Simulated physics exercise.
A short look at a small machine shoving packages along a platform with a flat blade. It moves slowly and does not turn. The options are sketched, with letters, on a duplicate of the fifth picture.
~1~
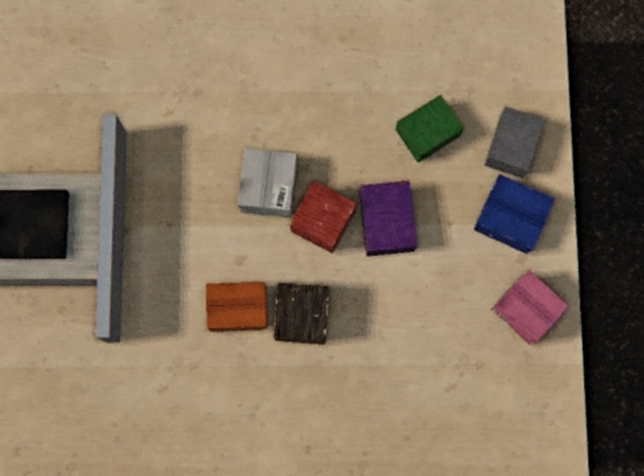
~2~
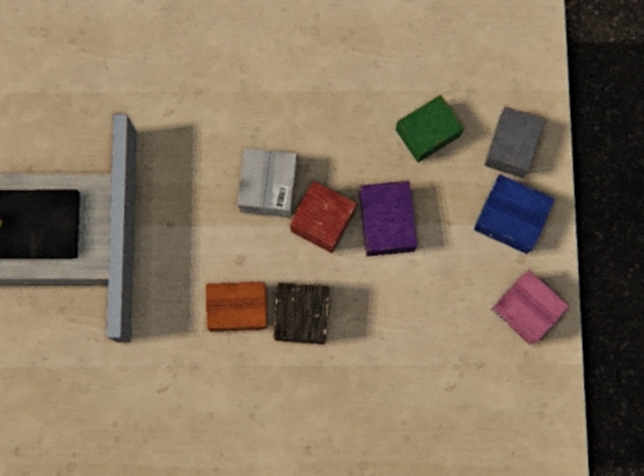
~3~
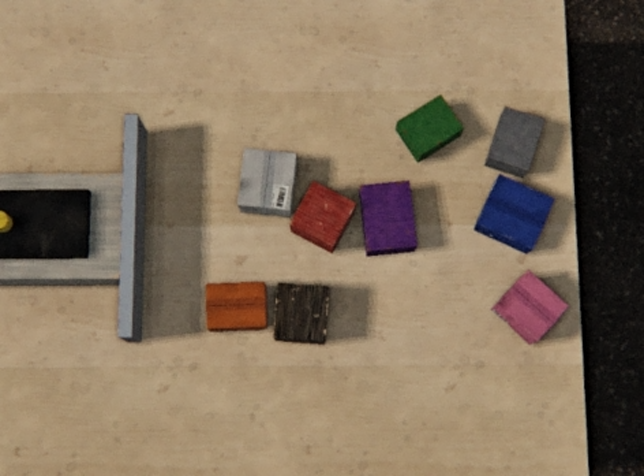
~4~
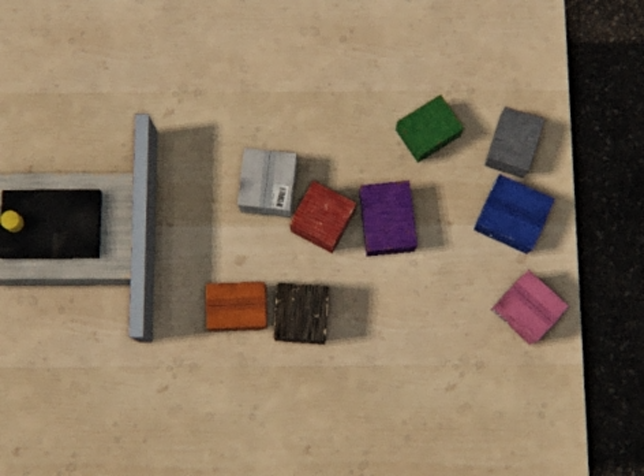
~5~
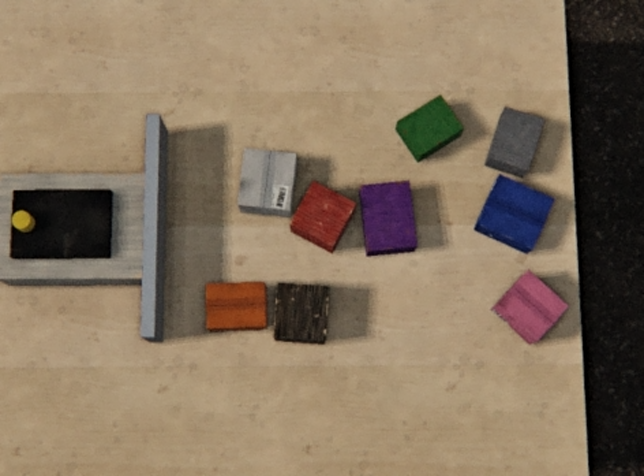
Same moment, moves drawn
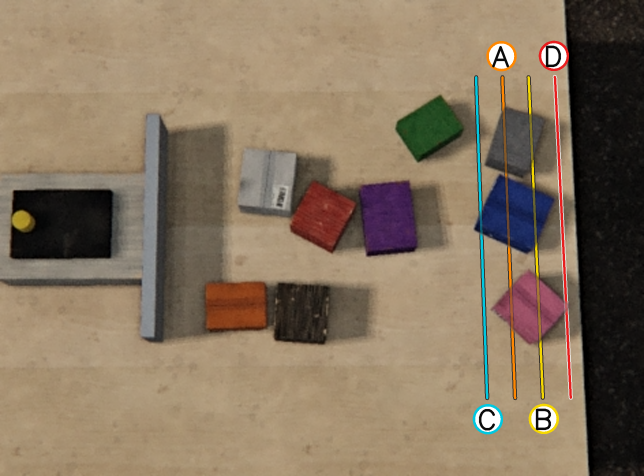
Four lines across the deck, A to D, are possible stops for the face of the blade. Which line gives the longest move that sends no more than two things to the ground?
No farther than C.
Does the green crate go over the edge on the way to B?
No.
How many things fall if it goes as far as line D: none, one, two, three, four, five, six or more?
By then, six or more.
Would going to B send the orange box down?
No.
On the copy, A at (509, 233); B at (536, 233); C at (481, 233); D at (563, 233).
On C. First, robot (191, 223); black crate (364, 312); purple crate (412, 224).
Then, robot (312, 222); pink box (544, 308); blue box (531, 212).
Finally, robot (403, 222); pink box over the edge; blue box over the edge; two fallen.
By contrast, A drops five; B drops five; D drops eight.
